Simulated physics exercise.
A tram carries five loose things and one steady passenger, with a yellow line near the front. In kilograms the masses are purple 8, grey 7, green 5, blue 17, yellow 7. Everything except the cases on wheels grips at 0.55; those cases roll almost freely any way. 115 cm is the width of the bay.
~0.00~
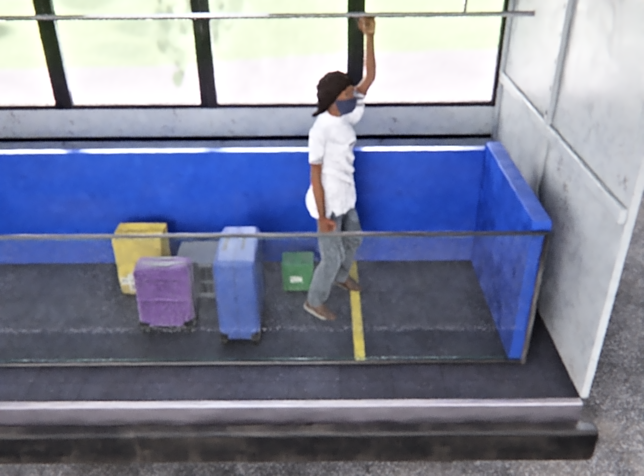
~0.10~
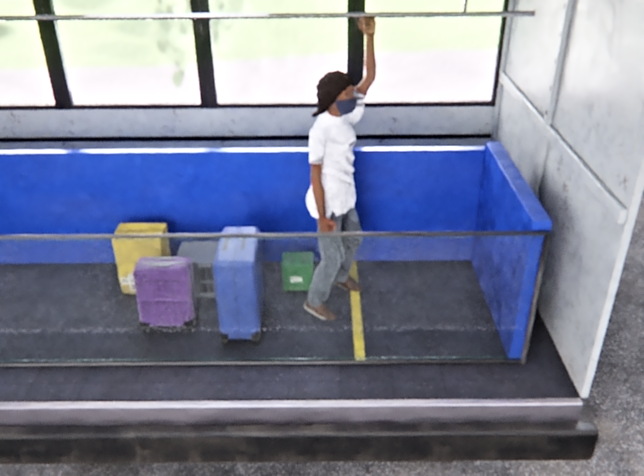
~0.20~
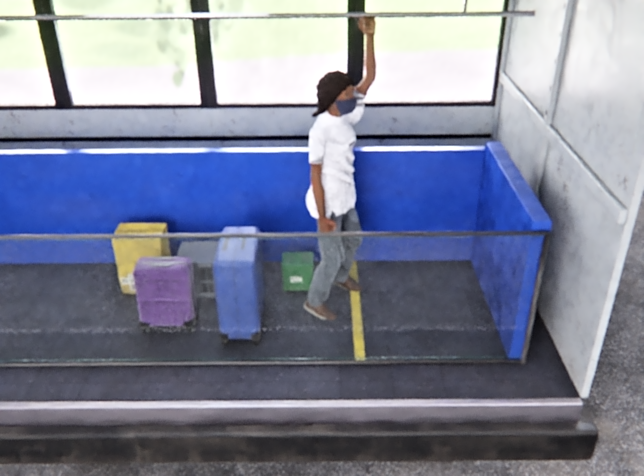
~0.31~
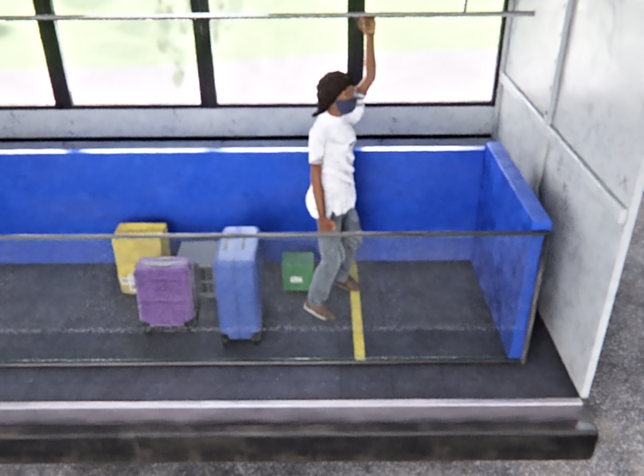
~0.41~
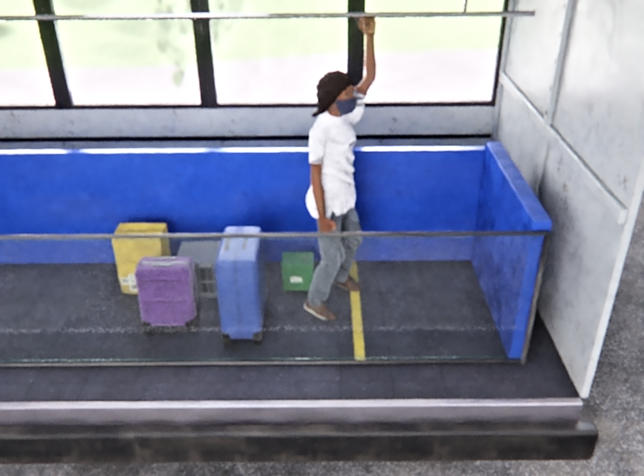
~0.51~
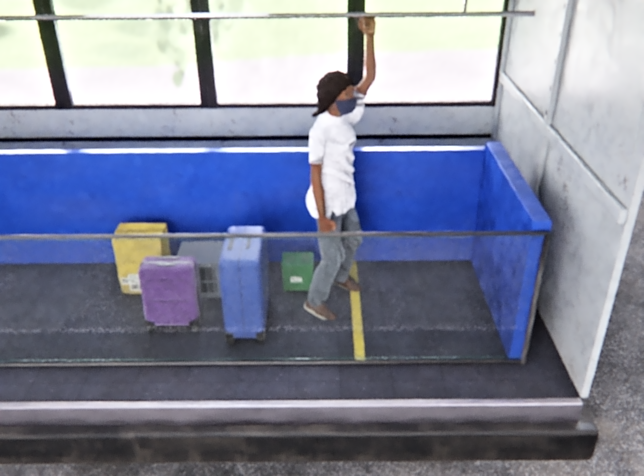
Inside a tram, a masked passenger holding an overhead rail stands still as purple and blue wheeled cases creep slightly right.
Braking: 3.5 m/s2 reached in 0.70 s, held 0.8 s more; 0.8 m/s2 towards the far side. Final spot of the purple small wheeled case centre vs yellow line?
Centre not past the yellow line.
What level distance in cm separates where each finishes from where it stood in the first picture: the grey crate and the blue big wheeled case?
Distances - grey crate 0, blue big wheeled case 30.
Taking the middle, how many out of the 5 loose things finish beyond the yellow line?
That comes to 0.
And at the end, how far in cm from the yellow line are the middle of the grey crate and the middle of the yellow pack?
So the grey crate stops 100 cm short, while the yellow pack stops 150 cm short.
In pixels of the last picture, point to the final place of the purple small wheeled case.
In the last picture it ends at roughly (244, 285).
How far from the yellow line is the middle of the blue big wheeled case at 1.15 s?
Some 45 cm short of it.
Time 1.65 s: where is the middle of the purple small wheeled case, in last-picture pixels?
(244, 285).
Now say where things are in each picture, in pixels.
The first picture shows purple small wheeled case (167, 295), yellow pack (144, 259), grey crate (210, 269).
The second picture shows purple small wheeled case (167, 295), yellow pack (144, 259), grey crate (210, 269).
The third picture shows purple small wheeled case (167, 295), yellow pack (144, 259), grey crate (210, 269).
The fourth picture shows purple small wheeled case (167, 295), yellow pack (144, 259), grey crate (210, 269).
The fifth picture shows purple small wheeled case (168, 295), yellow pack (144, 259), grey crate (210, 269).
The sixth picture shows purple small wheeled case (172, 295), yellow pack (144, 259), grey crate (210, 269).
After 0.75 s the purple small wheeled case is 106 cm short of the yellow line, tilted 0°, near (192, 292) in the last picture's view; the yellow pack 148 cm short of the yellow line, tilted 0°.
After 1.15 s the purple small wheeled case is 75 cm short of the yellow line, tilted 0°, near (242, 286) in the last picture's view.
After 1.65 s the purple small wheeled case is 74 cm short of the yellow line, tilted 0°, near (244, 285) in the last picture's view; the yellow pack 148 cm short of the yellow line, tilted 0°.
Final state at 2.2 s, purple small wheeled case stops short of the yellow line; grey crate stops short of the yellow line; green tub stops short of the yellow line; blue big wheeled case stops short of the yellow line; yellow pack stops short of the yellow line.
